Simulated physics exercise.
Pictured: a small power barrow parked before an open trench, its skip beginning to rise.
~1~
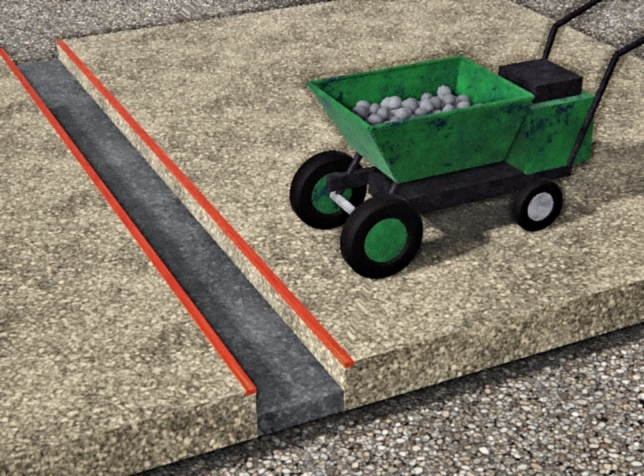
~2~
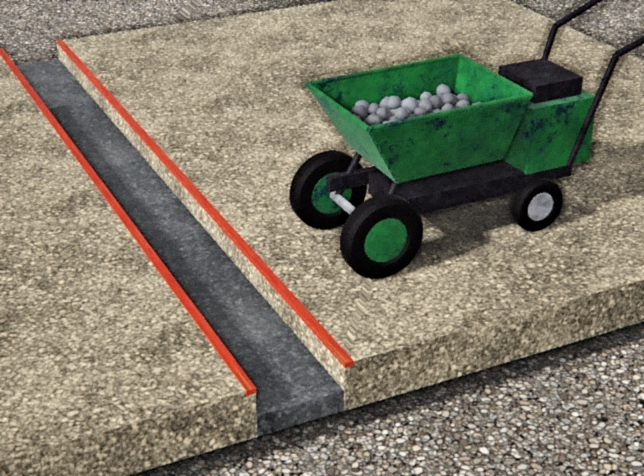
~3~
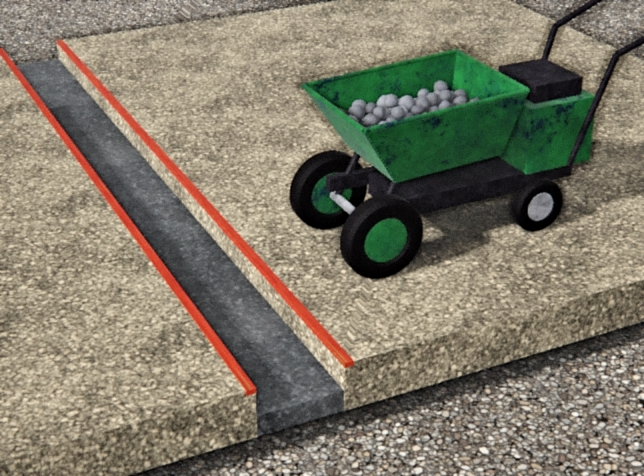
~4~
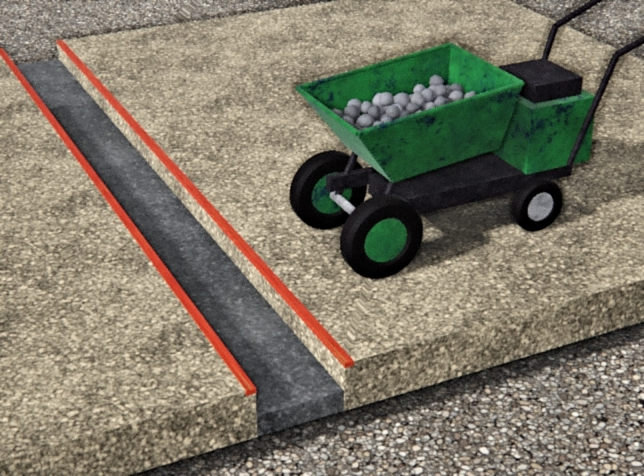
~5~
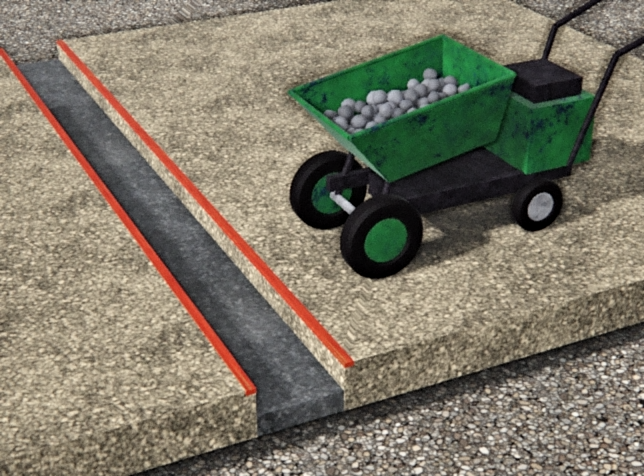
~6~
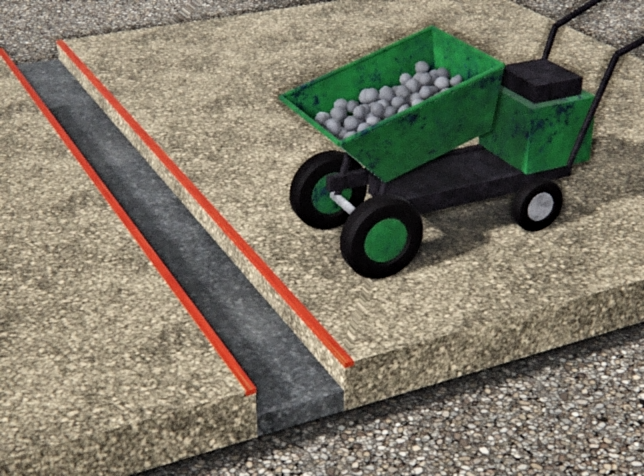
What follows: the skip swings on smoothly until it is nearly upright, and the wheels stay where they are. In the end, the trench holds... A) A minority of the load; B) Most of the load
Answer: B.
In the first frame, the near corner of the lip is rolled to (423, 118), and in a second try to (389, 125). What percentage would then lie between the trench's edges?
It works out to 90 per cent in the first case and 100 per cent in the second.
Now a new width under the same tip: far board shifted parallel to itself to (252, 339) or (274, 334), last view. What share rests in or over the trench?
The first try gives 50 percent, then the second gives 20 percent.
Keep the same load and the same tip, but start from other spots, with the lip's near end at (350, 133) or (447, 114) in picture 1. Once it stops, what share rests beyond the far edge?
About 40 percent the first time, about 0 percent the second.
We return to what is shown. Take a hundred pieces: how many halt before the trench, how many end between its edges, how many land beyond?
In per cent, short 0, between 85 and beyond 15.
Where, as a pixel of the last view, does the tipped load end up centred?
Around (210, 294).
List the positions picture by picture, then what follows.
The first picture shows lip of the skip near (370, 129), level; top of the load near (413, 121), round cobbles; first edge of the trench near (314, 323); far edge near (220, 348), the trench over half as wide as the skip, and shallow for its width.
The second picture shows lip of the skip near (368, 129), level; top of the load near (412, 121).
The third picture shows lip of the skip near (364, 131), tipped barely; top of the load near (418, 112).
The fourth picture shows lip of the skip near (358, 134), tipped a little; top of the load near (441, 103).
The fifth picture shows lip of the skip near (349, 138), tipped a little; top of the load near (439, 99).
The sixth picture shows lip of the skip near (340, 144), tipped clearly; top of the load near (432, 93); first edge of the trench near (314, 323); far edge near (220, 348).
Shortly afterwards, skip tipped steeply; the whole lot in the skip.
Next, skip tipped steeply; all but a few in the skip; only a few in or heaped over the trench; only a few falling.
Some moments later, skip tipped right over; near a quarter in the skip; near two thirds in or heaped over the trench; a little beyond it; only a few falling.
In the end, skip tipped right over; the bulk in or heaped over the trench; a little beyond it.
